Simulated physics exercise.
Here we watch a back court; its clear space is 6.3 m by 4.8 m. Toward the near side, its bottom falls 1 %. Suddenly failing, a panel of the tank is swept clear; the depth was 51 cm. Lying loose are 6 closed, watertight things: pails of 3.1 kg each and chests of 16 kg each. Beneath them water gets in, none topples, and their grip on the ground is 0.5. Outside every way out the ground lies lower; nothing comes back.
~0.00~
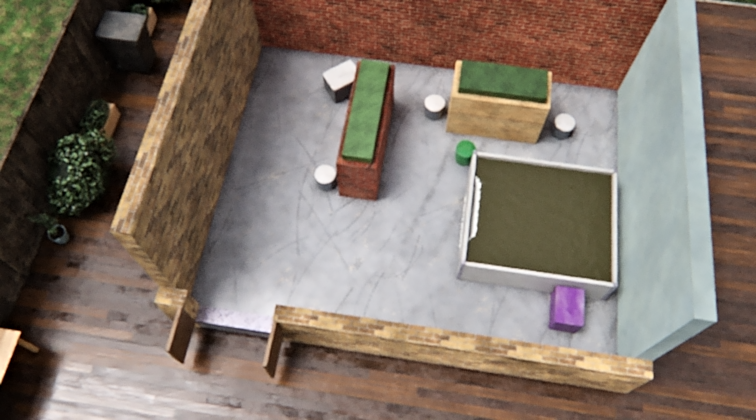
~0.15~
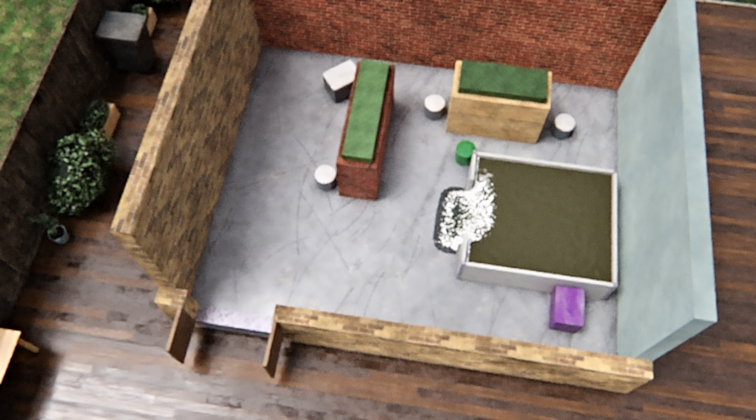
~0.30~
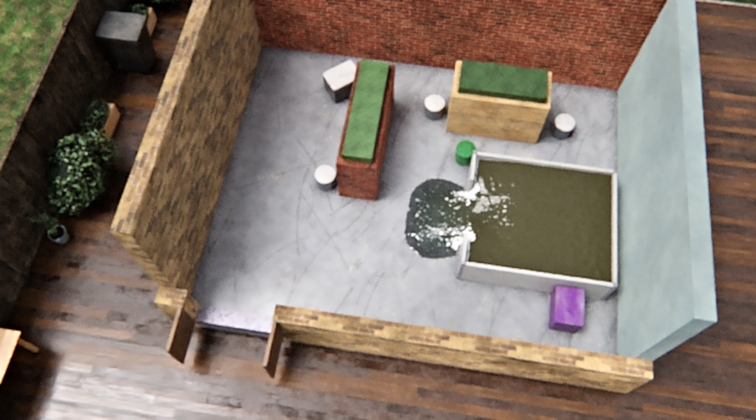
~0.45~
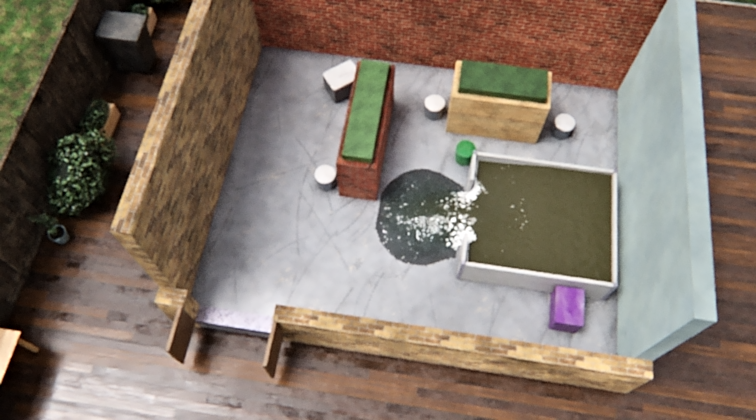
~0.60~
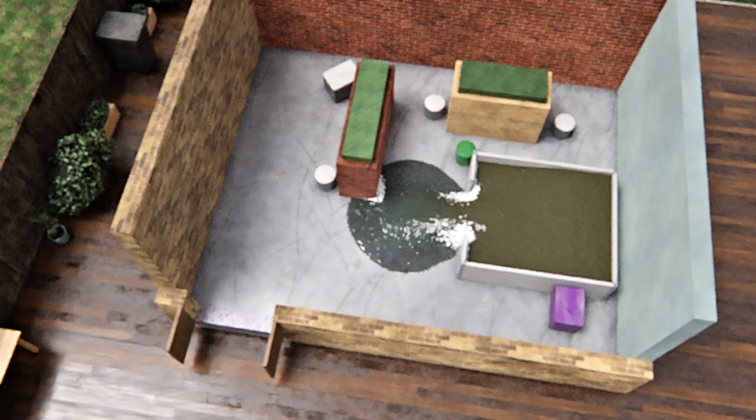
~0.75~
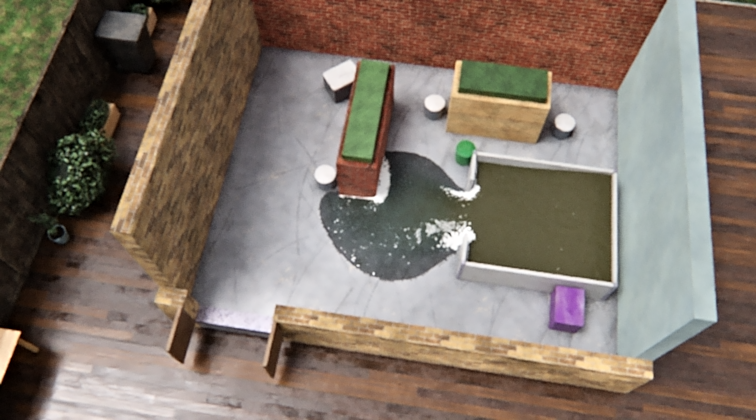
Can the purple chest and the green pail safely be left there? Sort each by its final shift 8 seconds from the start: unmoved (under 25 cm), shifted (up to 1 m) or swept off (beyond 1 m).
Purple chest: Unmoved; green pail: Unmoved.
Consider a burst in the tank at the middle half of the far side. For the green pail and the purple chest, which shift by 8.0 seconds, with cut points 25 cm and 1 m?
Note: Green pail swept well away, purple chest unmoved.
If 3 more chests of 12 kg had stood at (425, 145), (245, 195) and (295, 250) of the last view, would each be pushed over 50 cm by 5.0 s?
One by one: Below the mark, beyond the mark, beyond the mark.
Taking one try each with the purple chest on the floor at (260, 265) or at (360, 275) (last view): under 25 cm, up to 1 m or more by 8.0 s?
Try one, it is swept a long way; try two, it is swept a long way.
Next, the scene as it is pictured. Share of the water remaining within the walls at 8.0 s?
About 76 in a hundred parts of the water.
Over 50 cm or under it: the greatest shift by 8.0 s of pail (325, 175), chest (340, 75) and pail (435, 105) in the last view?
Within the limit, then within the limit, then beyond the limit.
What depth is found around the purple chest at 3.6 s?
0 cm or so.
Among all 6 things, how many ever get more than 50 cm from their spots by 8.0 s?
Count: 1.
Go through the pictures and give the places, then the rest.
The first picture shows the purple chest at (570, 305), on the bottom; the green pail at (466, 149) rests on the ground; 3.8 m2 under water; 0 of 6 have shifted.
The second picture shows the purple chest at (570, 305) rests on the ground; the green pail at (466, 149) rests on the ground; 4.2 m2 under water; 0 of 6 have shifted.
The third picture shows the purple chest at (570, 305), on the bottom; the green pail at (466, 149), on the bottom; water covers 4.8 m2; 0 of 6 have shifted.
The fourth picture shows the purple chest at (570, 305) rests on the ground; the green pail at (466, 149), on the bottom; water covers 5.6 m2; 0 of 6 have shifted.
The fifth picture shows the purple chest at (570, 305), on the bottom; the green pail at (466, 149), on the bottom; 6.4 m2 under water; 0 of 6 have shifted.
The sixth picture shows the purple chest at (570, 305) rests on the ground; the green pail at (466, 149) rests on the ground; 7.1 m2 under water; 0 of 6 have shifted.
After 1.6 s the purple chest is near (570, 305), 0.0 m from its start, aground; the green pail is near (466, 149), 0.0 m from its start, aground; 0 of 6 are out; 0 afloat.
After 3.6 s the purple chest is near (570, 305), 0.0 m from its start, aground; the green pail is near (466, 149), 0.0 m from its start, aground; 0 of 6 are out; 1 afloat.
After 5.6 s the purple chest is near (570, 305), 0.0 m from its start, aground; the green pail is near (466, 149), 0.0 m from its start, aground; 0 of 6 are out; 1 afloat.
After 8.0 s the purple chest is near (570, 305), 0.0 m from its start, aground; the green pail is near (466, 149), 0.0 m from its start, aground; 0 of 6 are out; 2 afloat.
